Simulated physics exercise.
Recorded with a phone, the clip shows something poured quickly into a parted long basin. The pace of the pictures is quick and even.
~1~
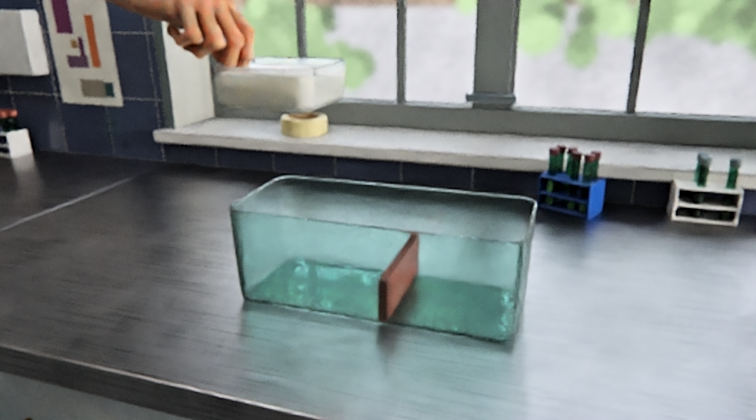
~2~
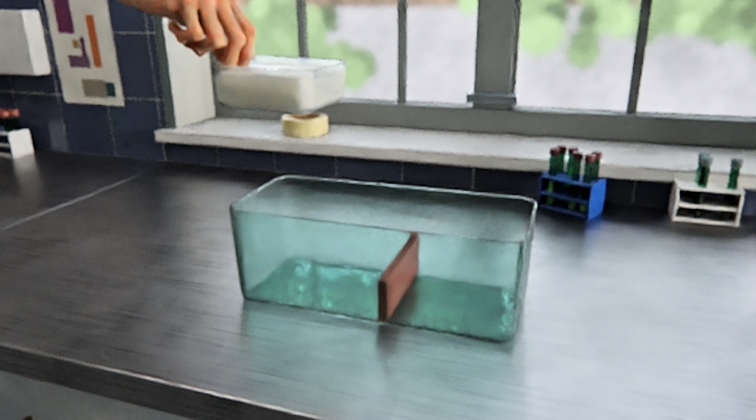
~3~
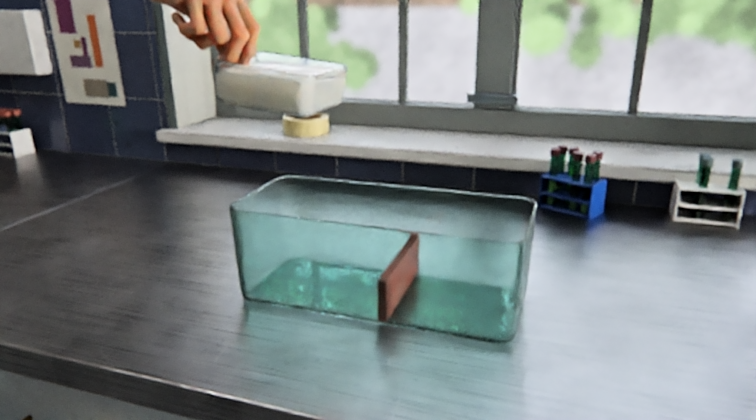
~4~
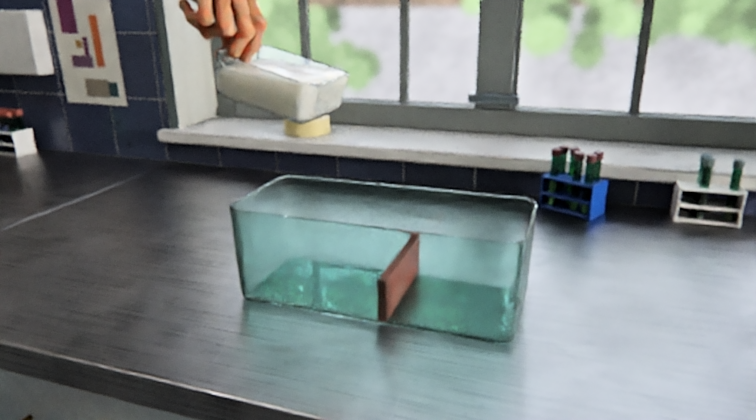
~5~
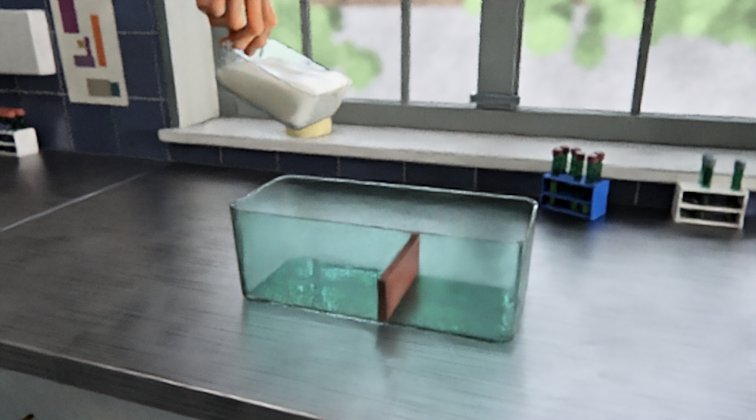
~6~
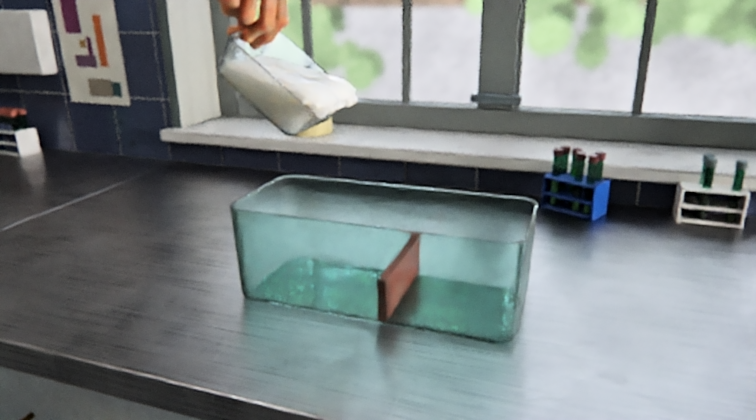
At the start, a hand holds a clear container of white, milky liquid nearly level, above and behind a glass basin with greenish water and a reddish divider. The hand tilts the container steeply down to the right, and the liquid shifts toward the lowered rim, then bulges over its edge.
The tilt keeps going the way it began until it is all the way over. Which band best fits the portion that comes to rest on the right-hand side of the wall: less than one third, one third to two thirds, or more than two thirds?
It is less than one third.
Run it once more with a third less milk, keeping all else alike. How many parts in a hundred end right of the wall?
Around 5 percent, more or less.
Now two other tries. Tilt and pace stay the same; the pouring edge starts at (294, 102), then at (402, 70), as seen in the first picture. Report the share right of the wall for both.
About 5 % the first time, about 80 % the second.
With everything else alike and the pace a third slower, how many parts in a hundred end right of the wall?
Somewhere near 10 percent.
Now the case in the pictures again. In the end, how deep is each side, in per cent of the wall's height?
On the left it's around 30 per cent; on the right, 0 per cent.
A moment on, the oblong tub is tipped right over and 3 per cent is still to pour, 66 is left of the wall and 0 right of it.
Next, the oblong tub is tipped right over and 0 per cent is still to pour, 91 is left of the wall and 1 right of it.
Then the oblong tub is tipped right over and 0 per cent is still to pour, 89 is left of the wall and 4 right of it.
Later the oblong tub is tipped right over and 0 per cent is still to pour, 90 is left of the wall and 4 right of it.
Finally, 90 per cent lies left of the wall, 4 right of it and 6 outside.
